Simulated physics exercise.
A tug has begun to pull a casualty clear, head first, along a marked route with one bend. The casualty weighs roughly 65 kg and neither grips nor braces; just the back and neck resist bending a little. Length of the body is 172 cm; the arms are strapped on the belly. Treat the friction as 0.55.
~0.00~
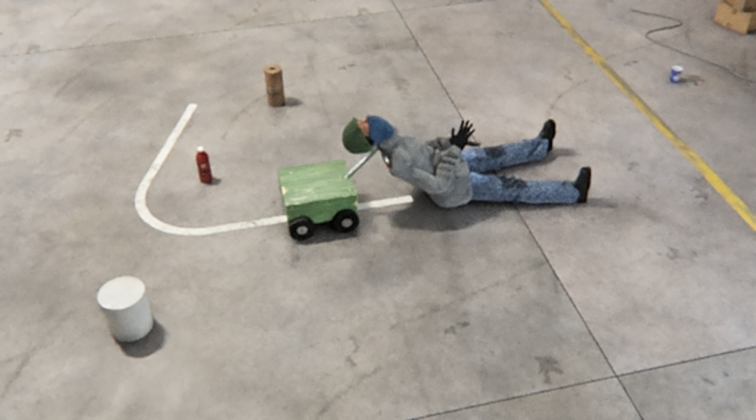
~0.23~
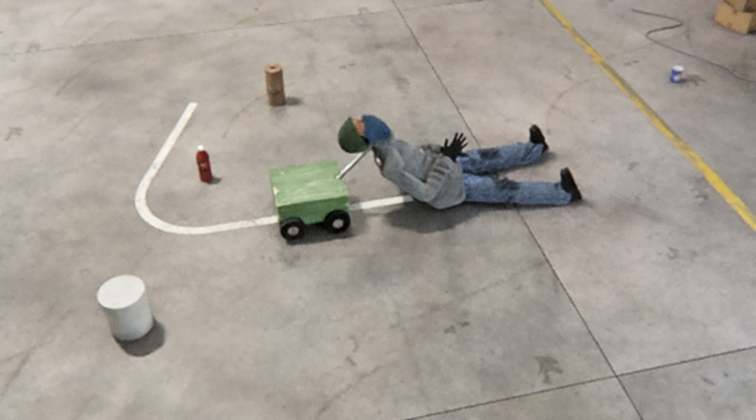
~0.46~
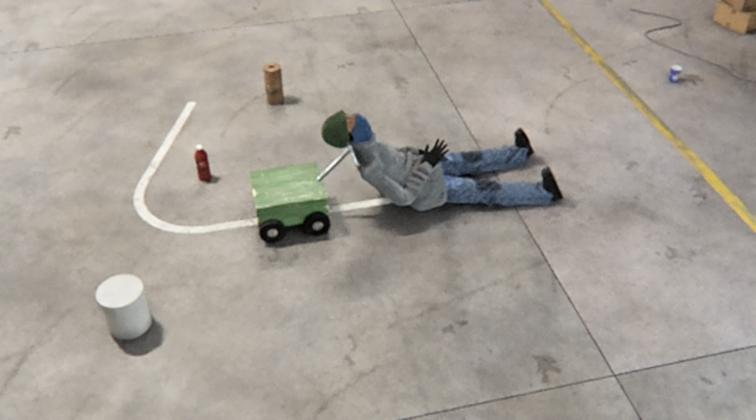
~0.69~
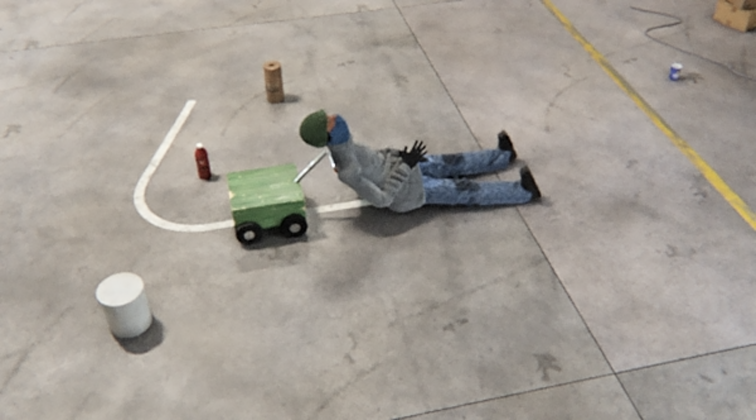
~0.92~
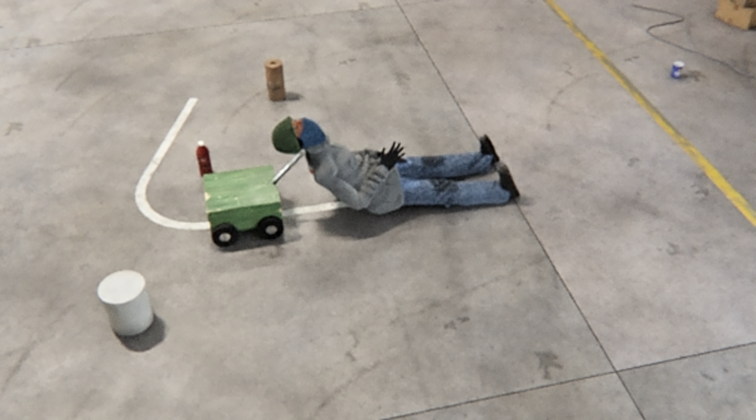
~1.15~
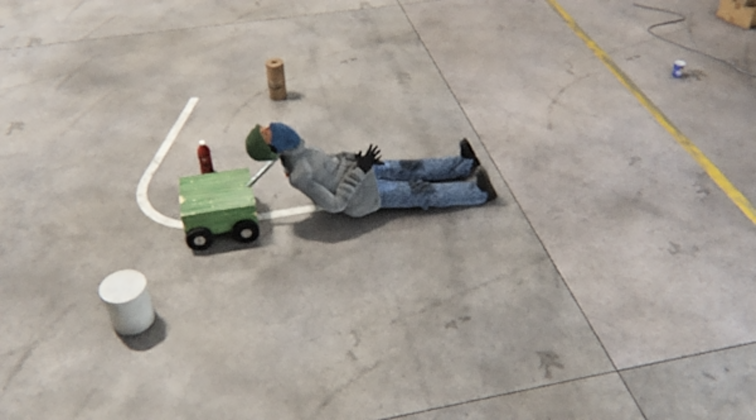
A small green four-wheeled cart rolls slowly left along a curved white line, dragging a limp figure in a green and blue hat, grey jacket and jeans headfirst, its legs trailing and drawing closer together. The view looks down on a cracked grey concrete floor, shifting barely. A white bucket sits lower left, a red bottle and brown cylinder stand behind, and a yellow stripe crosses upper right.
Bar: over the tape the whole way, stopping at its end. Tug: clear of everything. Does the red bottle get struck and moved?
Yes.
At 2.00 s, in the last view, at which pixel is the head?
I'd place it at roughly (166, 154).
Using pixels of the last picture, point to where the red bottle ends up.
Look roughly at (230, 134) in the final picture.
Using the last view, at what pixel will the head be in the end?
It comes to rest near pixel (187, 24).
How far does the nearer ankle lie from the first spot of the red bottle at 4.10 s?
50 cm or so.
After 2.00 s the red bottle is where it stood, near (205, 158) in the last picture's view; the white bucket where it stood; the nearer ankle is 122 cm from that spot.
After 2.70 s the red bottle is where it stood, near (205, 158) in the last picture's view; the white bucket where it stood; the nearer ankle is 89 cm from that spot.
After 3.40 s the red bottle is where it stood, near (205, 158) in the last picture's view; the nearer ankle is 70 cm from that spot.
After 4.10 s the red bottle is 21 cm from where it stood, near (214, 140) in the last picture's view; the white bucket where it stood; the nearer ankle is 47 cm from that spot.
By 4.8 s, red bottle gets knocked; white bucket stays put; brown post stays put.
